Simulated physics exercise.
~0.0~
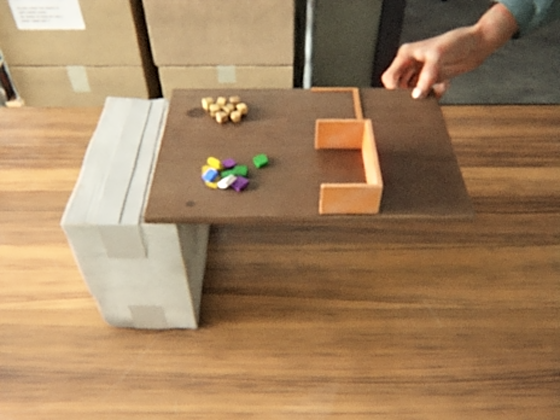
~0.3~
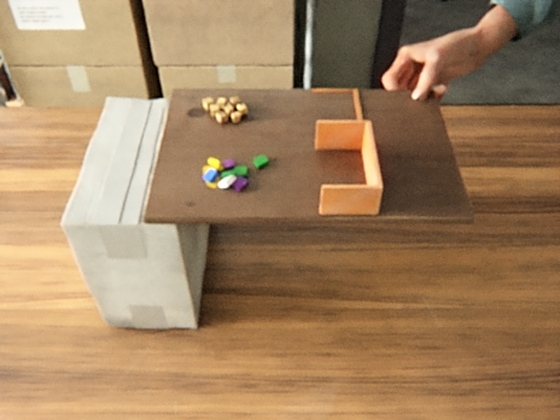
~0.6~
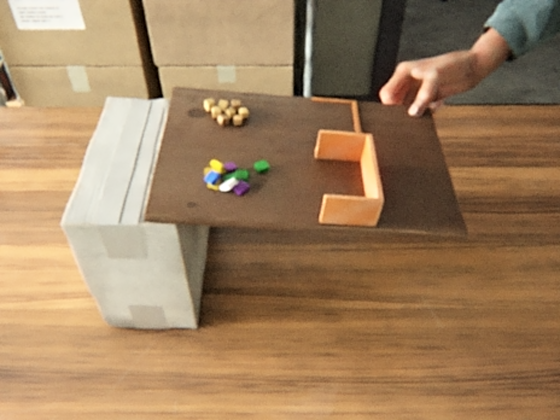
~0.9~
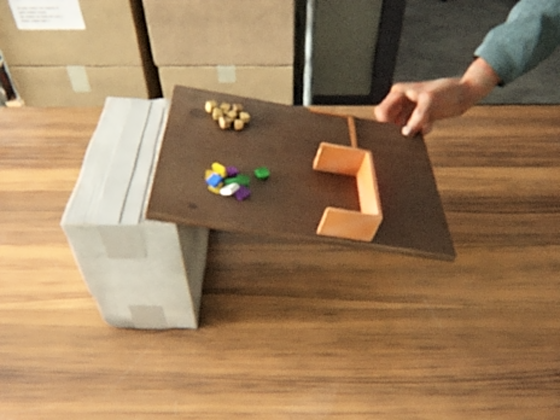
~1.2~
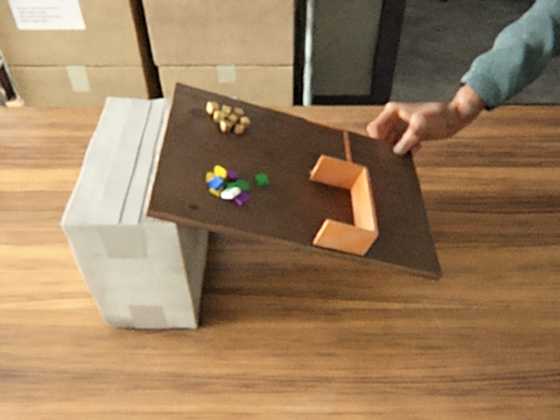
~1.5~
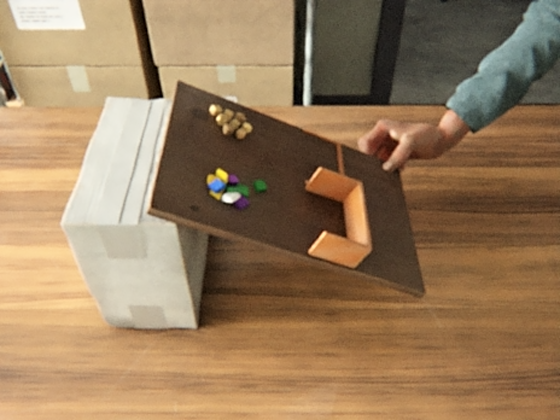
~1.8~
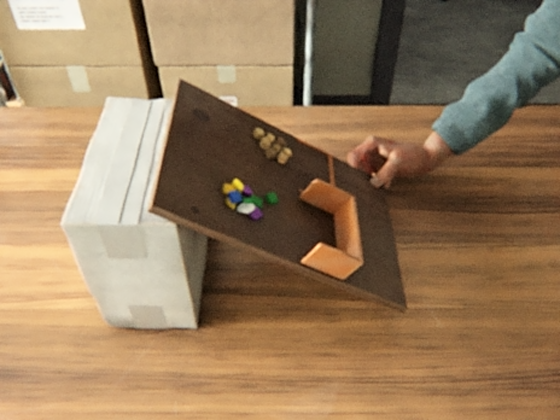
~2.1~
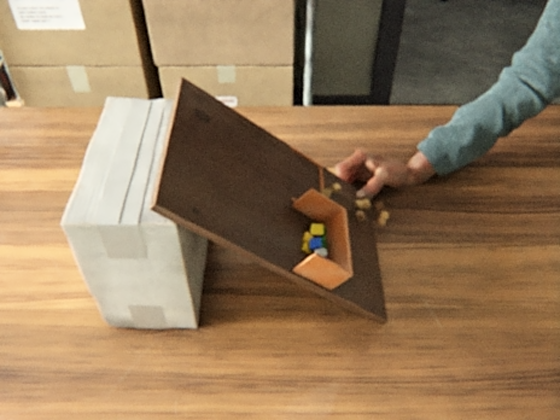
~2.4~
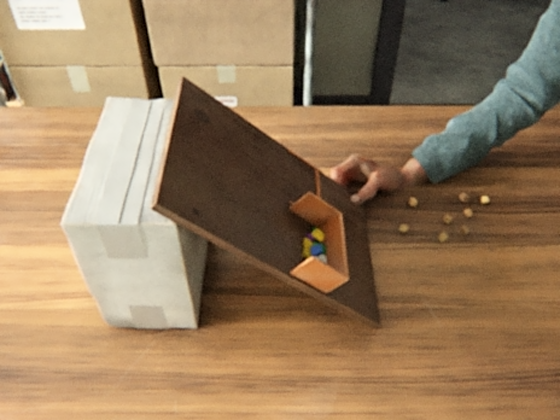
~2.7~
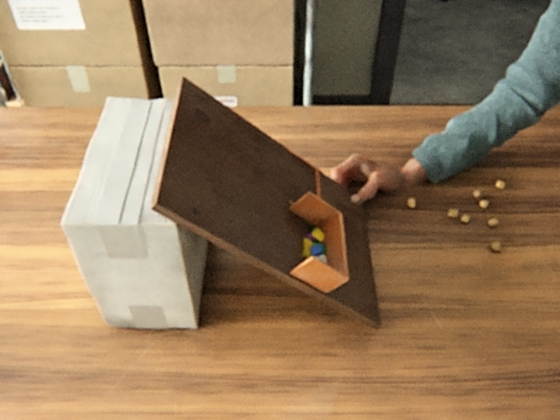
On a wood-grained tabletop with cardboard boxes behind, seen from above and in front, a dark brown board rests its left end on a pale grey box while a hand holds the right end. A cluster of tan pieces lies on its far side and a multicoloured cluster nearer, with a low orange strip and a taller orange enclosure to their right. The hand lowers the free end, steepening the board while both clusters at first stay put. Then both slide down rightward. The coloured pieces stop inside the enclosure, while the tan ones pass the strip and scatter across the table, where they remain beyond the tilted board.
